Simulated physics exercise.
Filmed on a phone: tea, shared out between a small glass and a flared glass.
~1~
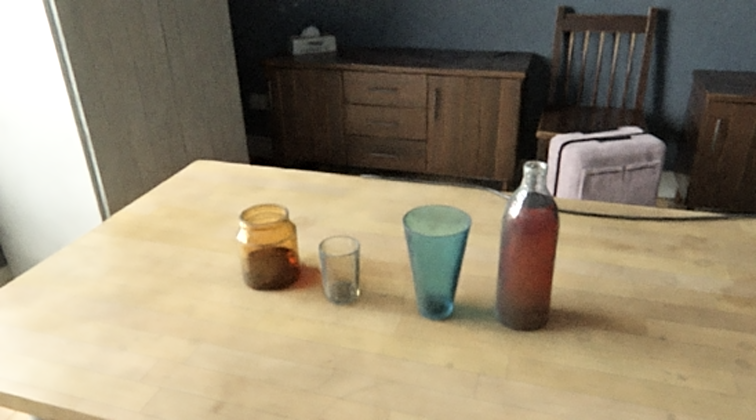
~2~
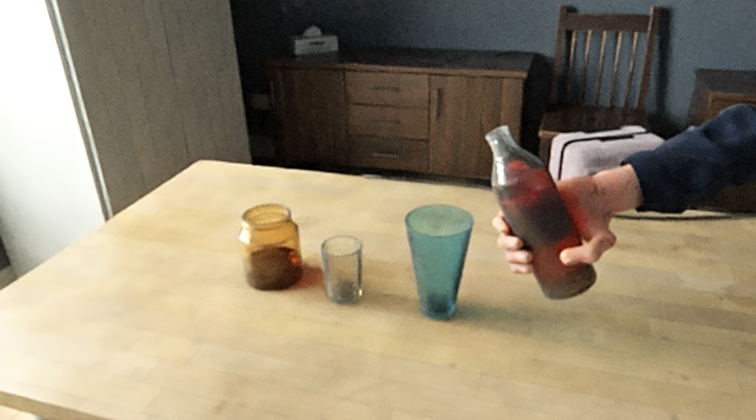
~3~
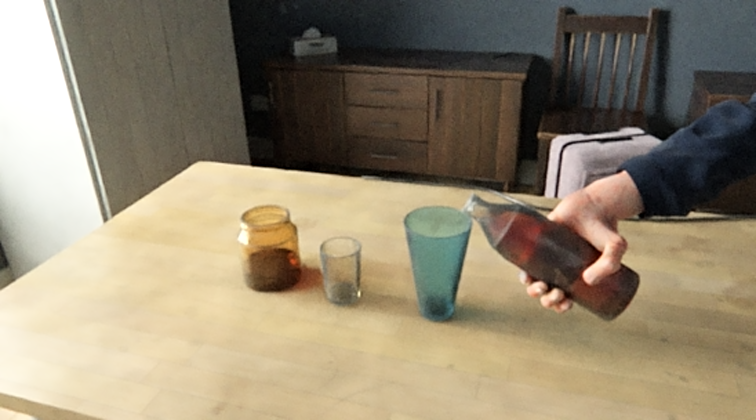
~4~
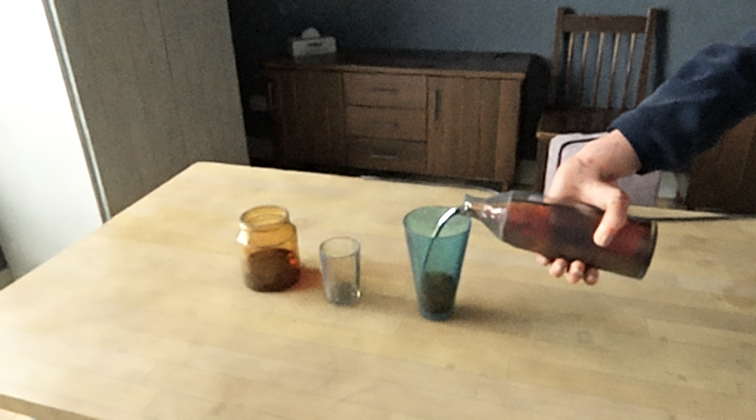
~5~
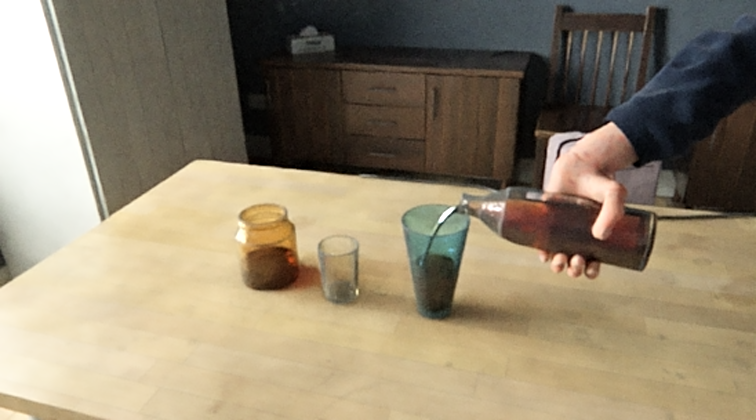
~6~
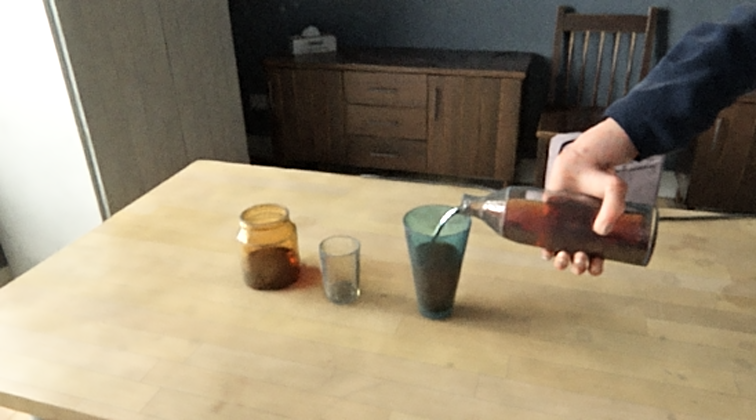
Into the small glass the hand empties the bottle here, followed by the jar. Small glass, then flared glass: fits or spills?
Small glass - fits; flared glass - spills.
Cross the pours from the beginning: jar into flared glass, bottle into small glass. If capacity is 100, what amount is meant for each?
Working it through, I get 30 % for the first and 410 % for the second.
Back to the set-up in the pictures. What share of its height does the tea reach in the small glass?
The level sits near 85 per cent of the height.
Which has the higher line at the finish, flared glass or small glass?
Result: Higher level in the right one.
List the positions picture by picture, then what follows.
The first frame shows both stand on the top; bottle (529, 243) about three quarters full; jar (268, 243) about a quarter full; flared glass (436, 263) empty; small glass (340, 268) empty.
The second frame shows the hand lifts the bottle; bottle (533, 208) tipped 30° with all of its load; flared glass (438, 263) empty.
In the third frame, the bottle is brought over; bottle (541, 248) tipped 60° with all of its load; flared glass (437, 264) empty.
In the fourth frame, a stream runs into the flared glass; bottle (549, 226) tipped 80° with nearly all of its load; flared glass about a quarter full, surface at (436, 283).
In the fifth frame, a stream runs into the flared glass; bottle (548, 222) tipped 85° with about three quarters of its load; small glass (339, 268) empty.
In the sixth frame, a stream runs into the flared glass; bottle (549, 219) tipped 85° with about two thirds of its load; jar about a quarter full, surface at (270, 260); flared glass about half full, surface at (436, 257); small glass (341, 268) empty.
Soon after, the flared glass is nearly full.
Later, the flared glass is full to the brim and has run over.
In the end, the small glass is about three quarters full; the flared glass is full to the brim and has run over.
